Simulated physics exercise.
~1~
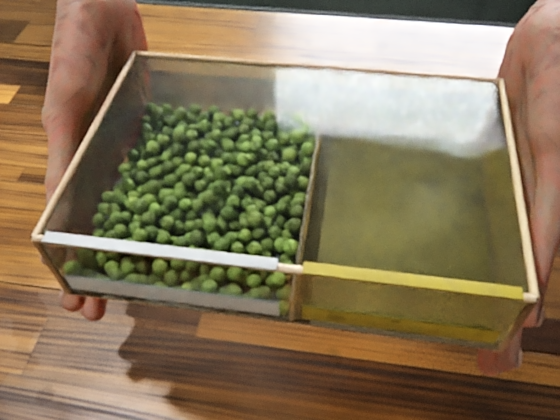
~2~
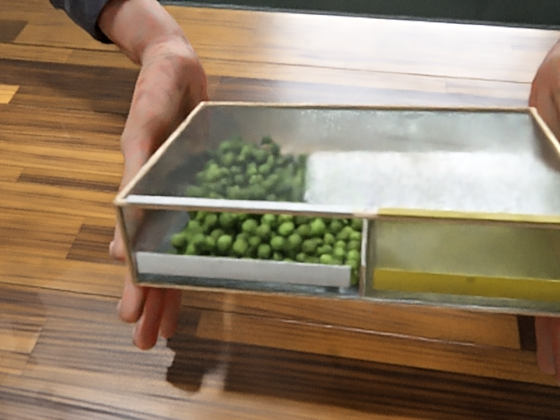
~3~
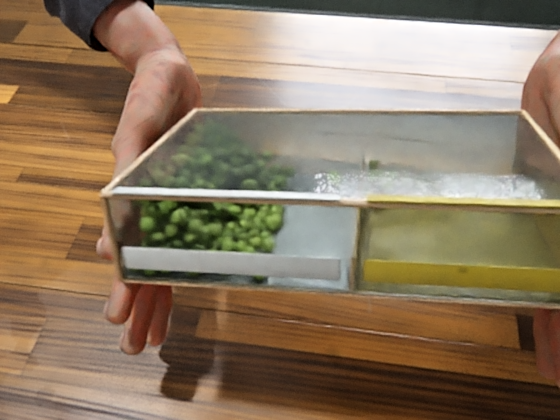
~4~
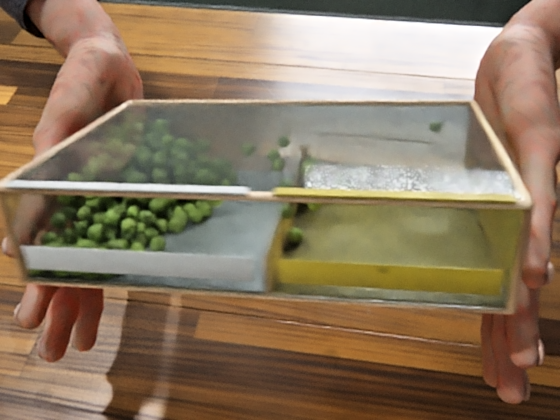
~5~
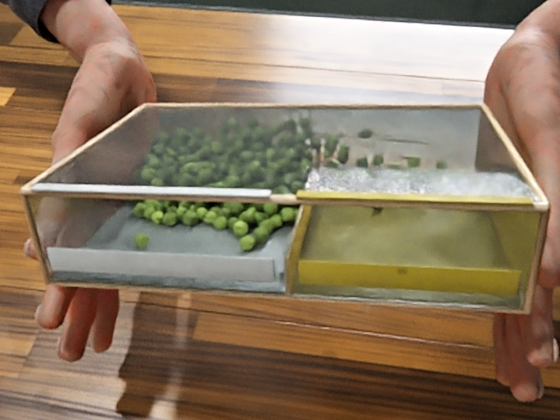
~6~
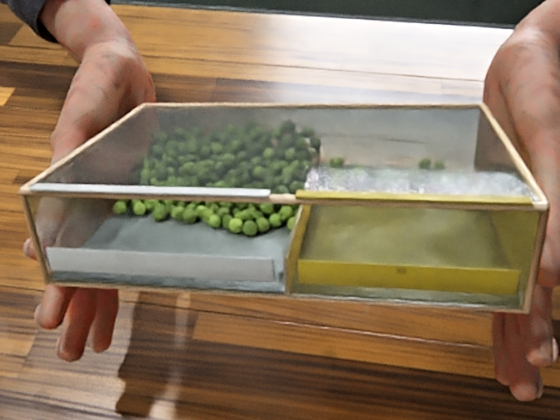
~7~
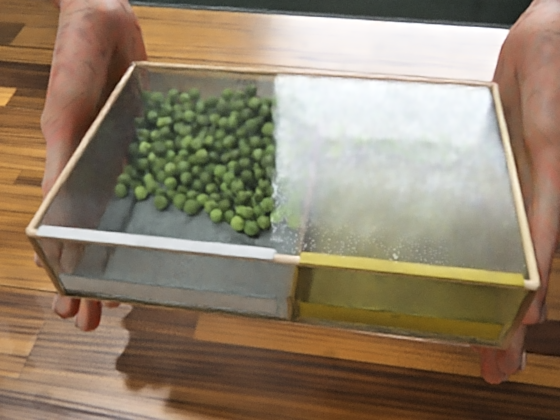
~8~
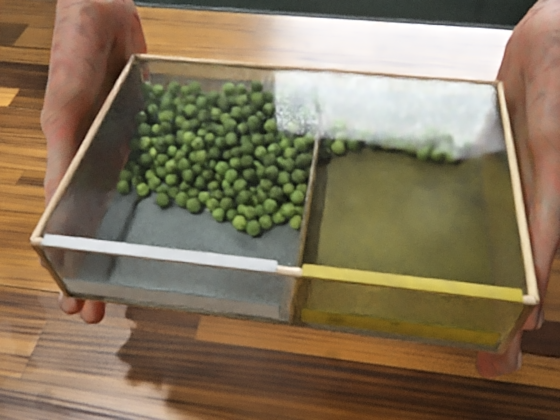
A shallow clear-lidded box with a pile of green peas in its left, white-marked compartment is held by two hands above a striped wooden table, seen from the front and slightly above. The right compartment, marked in yellow, looks empty at first. The hands tip the box and shift it right, then back left, and the peas slide about, a few crossing the divider. They gather toward the back while glare covers part of the lid. The hands level the box again, leaving most peas at left and a small row along the back at right.
